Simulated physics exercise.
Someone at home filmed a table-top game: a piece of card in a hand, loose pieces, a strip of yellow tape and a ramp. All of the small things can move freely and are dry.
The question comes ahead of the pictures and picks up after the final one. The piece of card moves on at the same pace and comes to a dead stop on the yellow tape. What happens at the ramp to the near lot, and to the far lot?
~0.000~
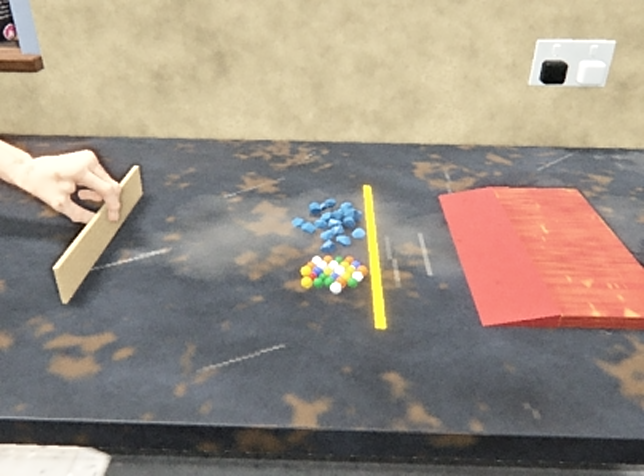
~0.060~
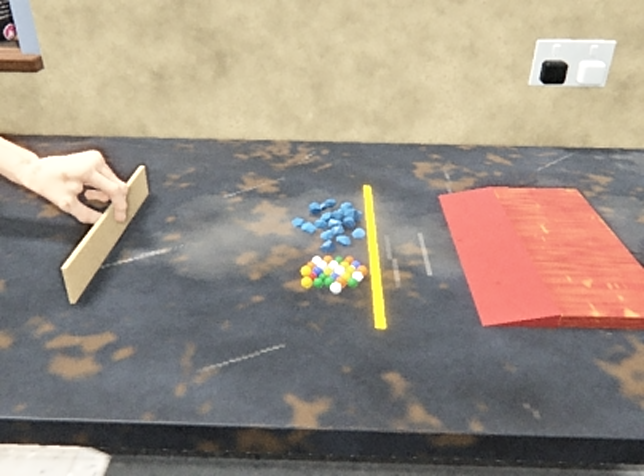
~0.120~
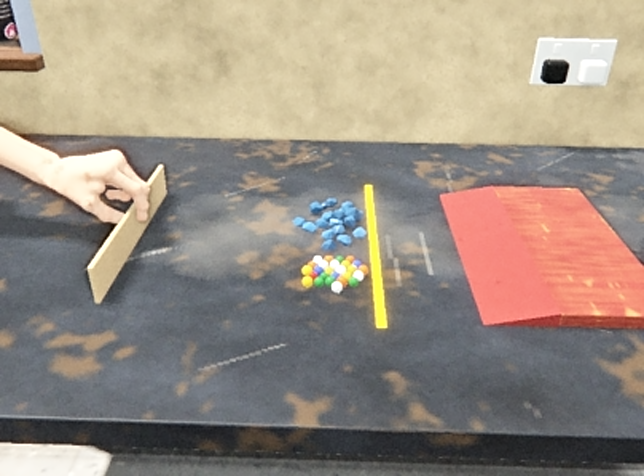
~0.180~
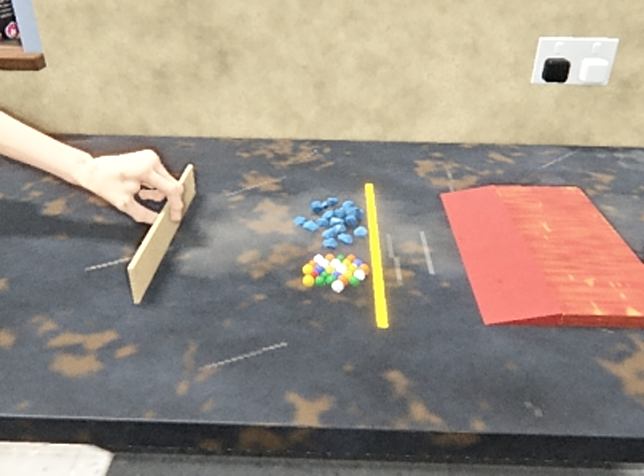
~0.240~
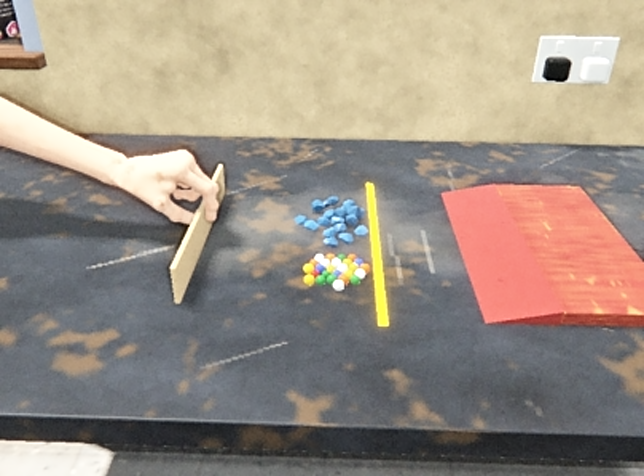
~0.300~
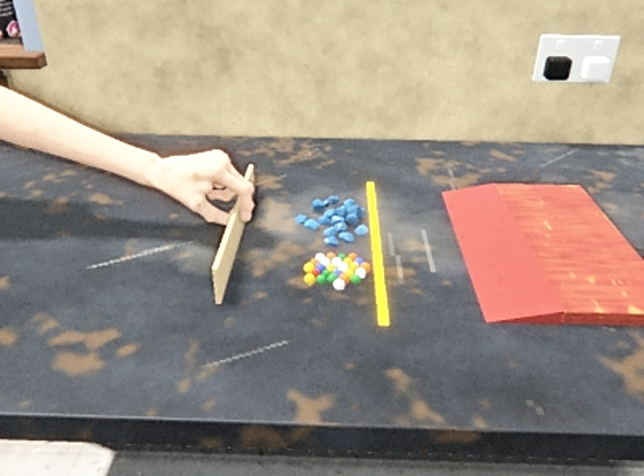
At the ramp, the near lot carries some over the top, the far lot stops short of the top.
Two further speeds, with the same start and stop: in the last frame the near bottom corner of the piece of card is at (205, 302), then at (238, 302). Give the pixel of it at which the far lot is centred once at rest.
Try 1: Near (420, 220). Try 2: Near (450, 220).
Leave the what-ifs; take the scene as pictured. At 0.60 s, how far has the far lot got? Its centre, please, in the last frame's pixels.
About (418, 224).
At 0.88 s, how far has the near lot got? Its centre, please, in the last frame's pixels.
Centre at approx. (552, 256).
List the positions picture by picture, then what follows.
The first frame shows piece of card at (67, 275), at rest; yellow tape at (368, 191); top of the ramp at (555, 304); near lot at (329, 272), some round plastic beads; far lot at (334, 224), a few aquarium stones.
The second frame shows piece of card at (75, 276); far lot at (334, 224).
The third frame shows piece of card at (100, 275); near lot at (330, 271).
The fourth frame shows piece of card at (139, 276); far lot at (336, 222).
The fifth frame shows piece of card at (179, 276); near lot at (331, 269).
The sixth frame shows piece of card at (220, 276); yellow tape at (371, 188); top of the ramp at (559, 301); near lot at (332, 269); far lot at (337, 221).
After 0.44 s, piece of card still moving, near (320, 210); near lot all short of the ramp; far lot all short of the ramp.
After 0.60 s, piece of card stopped at the yellow tape; near lot a small part on the ramp, most short of the ramp; far lot all short of the ramp.
After 0.88 s, piece of card stopped at the yellow tape; near lot about two thirds past the top, about a third on the ramp; far lot a small part on the ramp, nearly all short of the ramp.
By the end (1.8 s), piece of card stopped at the yellow tape; near lot nearly all past the top, a small part short of the ramp; far lot none past the top, a small part on the ramp, nearly all short of the ramp.
